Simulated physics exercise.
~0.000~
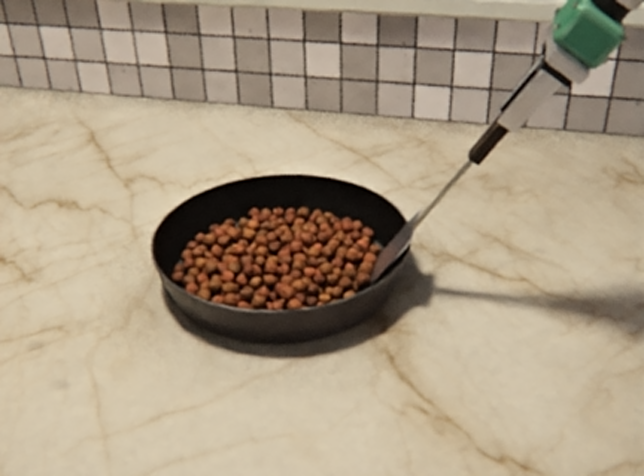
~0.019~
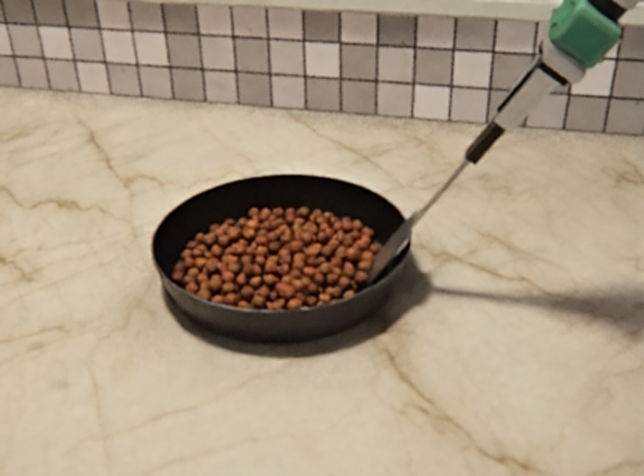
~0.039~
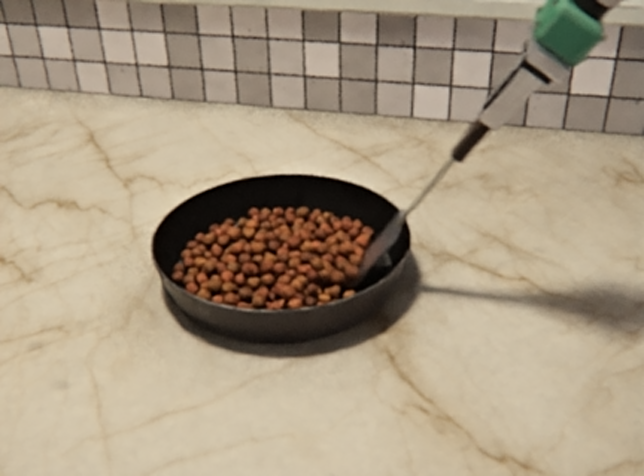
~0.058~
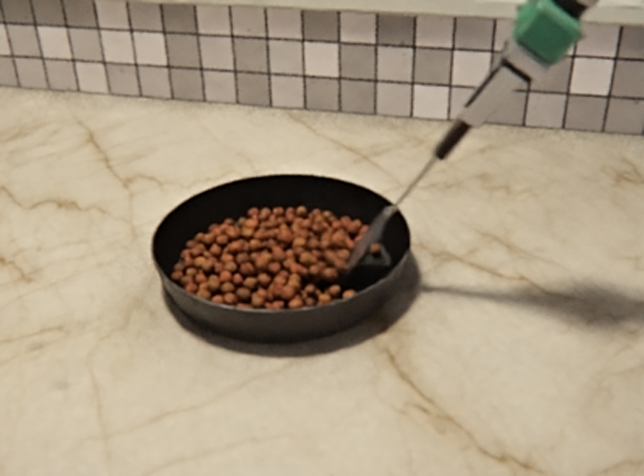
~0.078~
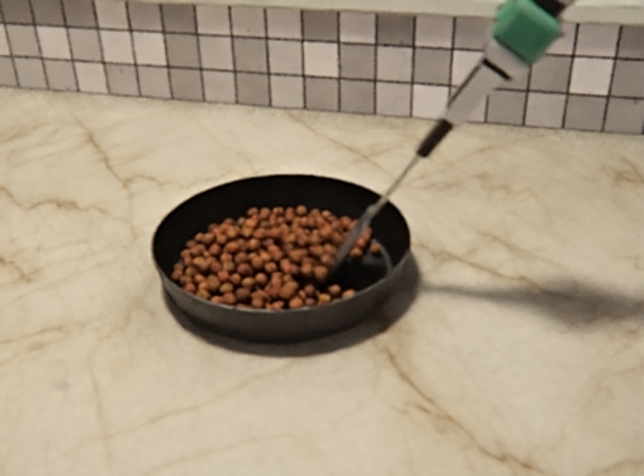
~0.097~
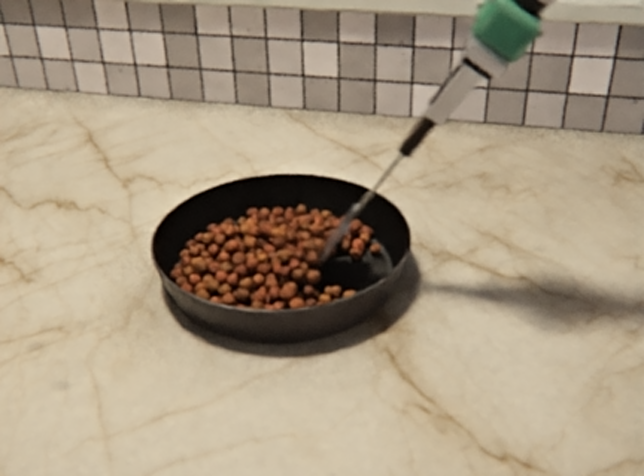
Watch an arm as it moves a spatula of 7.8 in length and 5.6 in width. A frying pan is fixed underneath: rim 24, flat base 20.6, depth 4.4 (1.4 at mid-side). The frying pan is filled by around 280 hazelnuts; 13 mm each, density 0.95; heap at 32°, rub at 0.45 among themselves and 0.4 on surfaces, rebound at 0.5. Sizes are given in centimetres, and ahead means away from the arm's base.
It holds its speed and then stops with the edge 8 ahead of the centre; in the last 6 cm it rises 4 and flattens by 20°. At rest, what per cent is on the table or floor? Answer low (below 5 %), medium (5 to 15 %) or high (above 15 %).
Medium.
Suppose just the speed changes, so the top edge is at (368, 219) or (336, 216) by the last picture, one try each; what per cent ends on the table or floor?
Roughly 0 per cent, then roughly 10 per cent.
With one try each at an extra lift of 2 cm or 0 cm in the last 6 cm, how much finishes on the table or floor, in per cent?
Roughly 0 % and then 0 %.
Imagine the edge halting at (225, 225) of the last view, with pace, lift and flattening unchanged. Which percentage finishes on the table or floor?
Approximately 0 per cent, I reckon.
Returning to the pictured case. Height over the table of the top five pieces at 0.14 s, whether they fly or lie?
Height: Approx. 5 cm.
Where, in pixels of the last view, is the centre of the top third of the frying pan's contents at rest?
The middle lies somewhere around (212, 253).
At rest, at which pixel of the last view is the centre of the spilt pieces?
Around pixel (53, 238).
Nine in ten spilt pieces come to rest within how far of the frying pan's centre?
Roughly 45 cm.
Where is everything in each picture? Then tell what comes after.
Spatula top edge at (415, 225), sloping 57°; upper third of the load around (286, 256), from x 180 to 375, top at y 215; 275 in the frying pan, in the first frame.
Spatula top edge at (412, 225), sloping 57°; upper third of the load around (287, 256), from x 180 to 375, top at y 215, in the second frame.
Spatula top edge at (399, 223), sloping 57°; upper third of the load around (288, 254), from x 180 to 375, top at y 215, in the third frame.
Spatula top edge at (383, 221), sloping 57°; upper third of the load around (290, 256), from x 180 to 375, top at y 210, in the fourth frame.
Spatula top edge at (367, 219), sloping 57°; upper third of the load around (289, 252), from x 180 to 375, top at y 210, in the fifth frame.
Spatula top edge at (352, 218), sloping 57°; upper third of the load around (283, 247), from x 175 to 375, top at y 210; 275 in the frying pan, in the sixth frame.
After 0.14 s, sloping 57°, highest piece 5 above the table; 275 in the frying pan.
After 0.19 s, sloping 48°, highest piece 6 above the table; 275 in the frying pan.
After 0.42 s, sloping 37°, highest piece 5 above the table; 255 in the frying pan, 19 on the table or floor, 1 on the blade or in flight.
After 1.47 s, sloping 37°, highest piece 4 above the table; 255 in the frying pan, 20 on the table or floor.
At rest, 255 in the frying pan, 20 on the table or floor. That is 7 % on the table or floor.
